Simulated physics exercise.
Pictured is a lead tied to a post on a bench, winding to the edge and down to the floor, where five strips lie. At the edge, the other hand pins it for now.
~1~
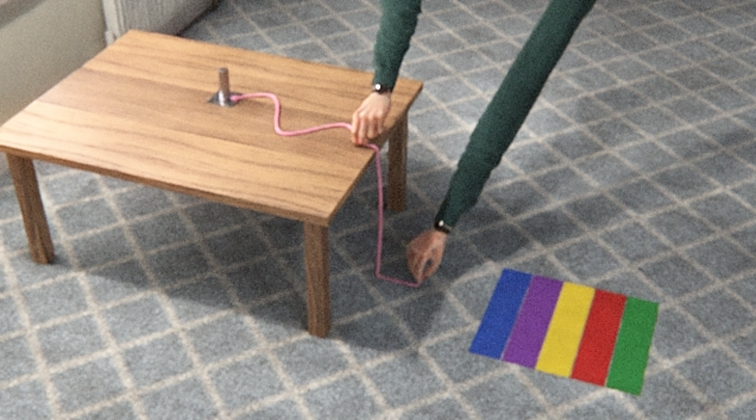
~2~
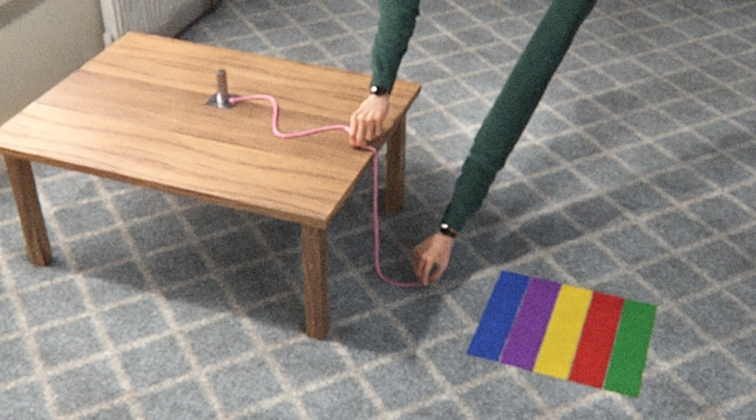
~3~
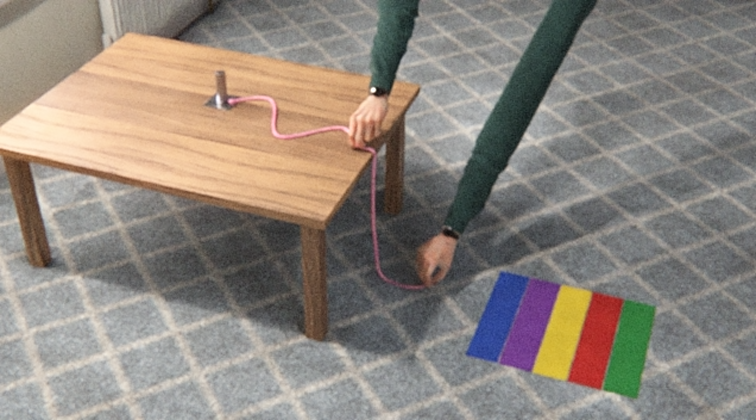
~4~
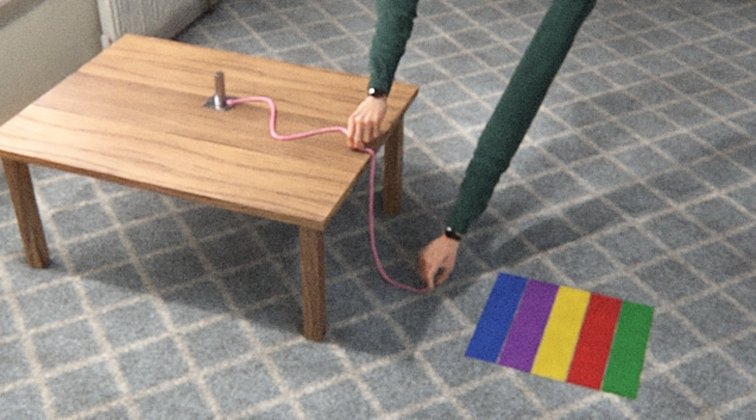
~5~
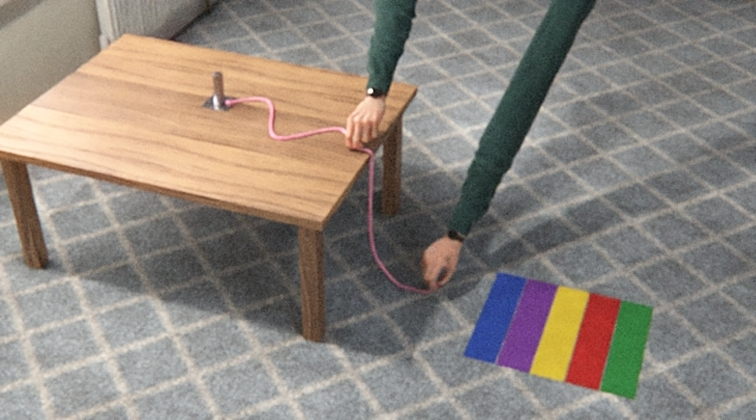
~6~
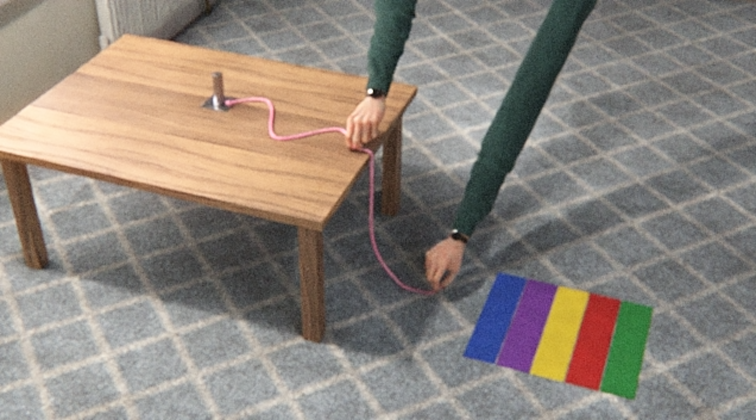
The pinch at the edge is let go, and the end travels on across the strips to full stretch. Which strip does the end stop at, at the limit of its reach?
It stops at the red strip.
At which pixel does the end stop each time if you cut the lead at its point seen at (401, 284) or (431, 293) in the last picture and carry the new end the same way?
Roughly at (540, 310) the first time and at (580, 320) the second.
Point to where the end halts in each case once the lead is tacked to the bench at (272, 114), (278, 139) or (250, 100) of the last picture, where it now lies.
About (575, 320), (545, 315) and (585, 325).
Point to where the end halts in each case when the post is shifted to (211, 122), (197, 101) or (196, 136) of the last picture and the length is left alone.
About (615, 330), then (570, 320), then (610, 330).
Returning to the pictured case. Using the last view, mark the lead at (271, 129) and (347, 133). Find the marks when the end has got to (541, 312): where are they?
You'll find them at about (308, 130) and about (378, 168).
Soon after, end near (540, 312); over purple.
After that, end near (577, 320); over yellow.
At the stop, end near (598, 325); over red. It gets as far as the red strip.
